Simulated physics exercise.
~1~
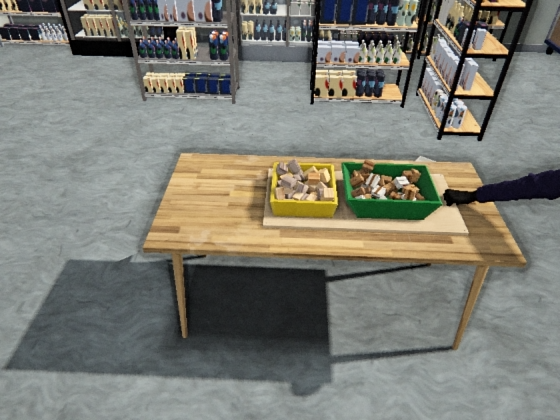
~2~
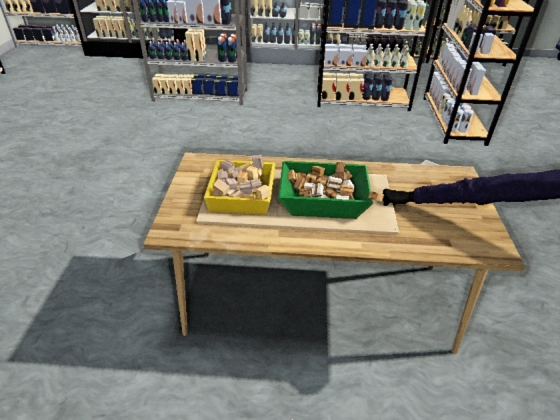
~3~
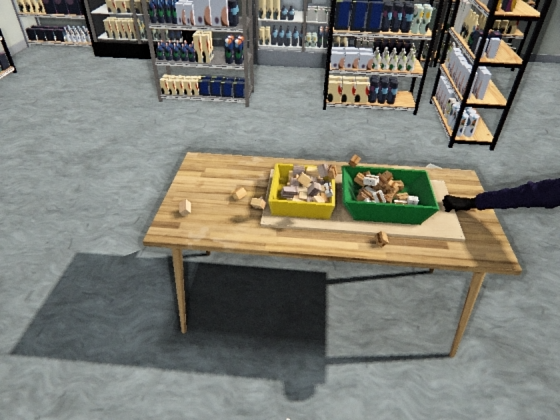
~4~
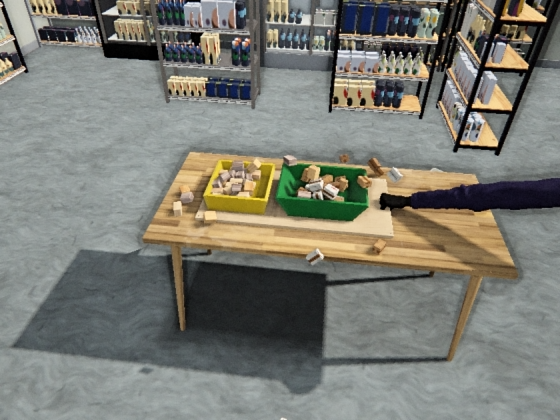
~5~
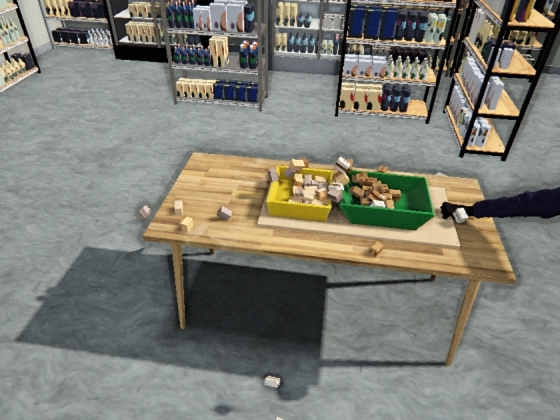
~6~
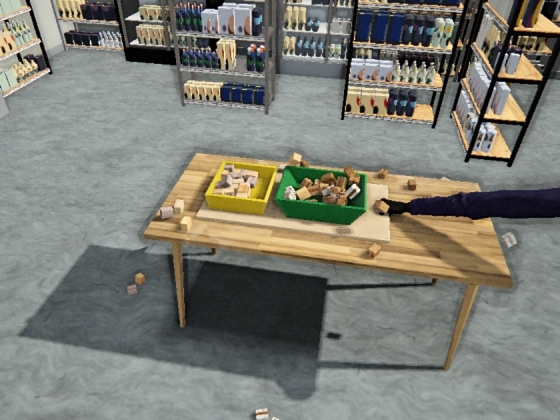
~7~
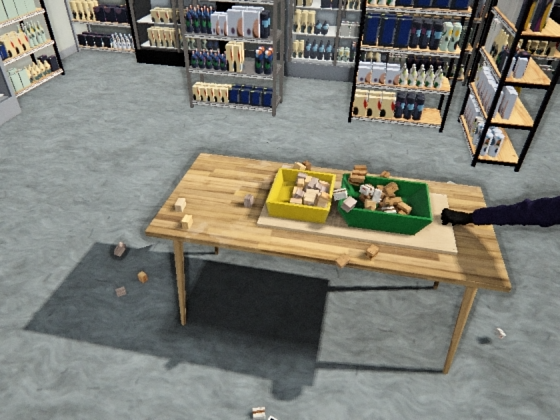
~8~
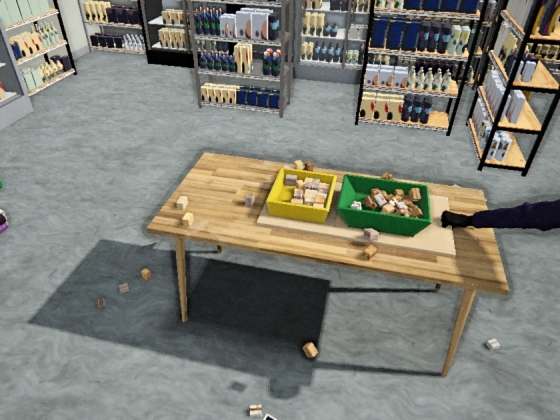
In a shop, a dark-sleeved arm shook a board carrying a yellow crate and a green crate from side to side on a wooden table, tossing small blocks onto the tabletop and floor, until the crates stopped, both still holding plenty.
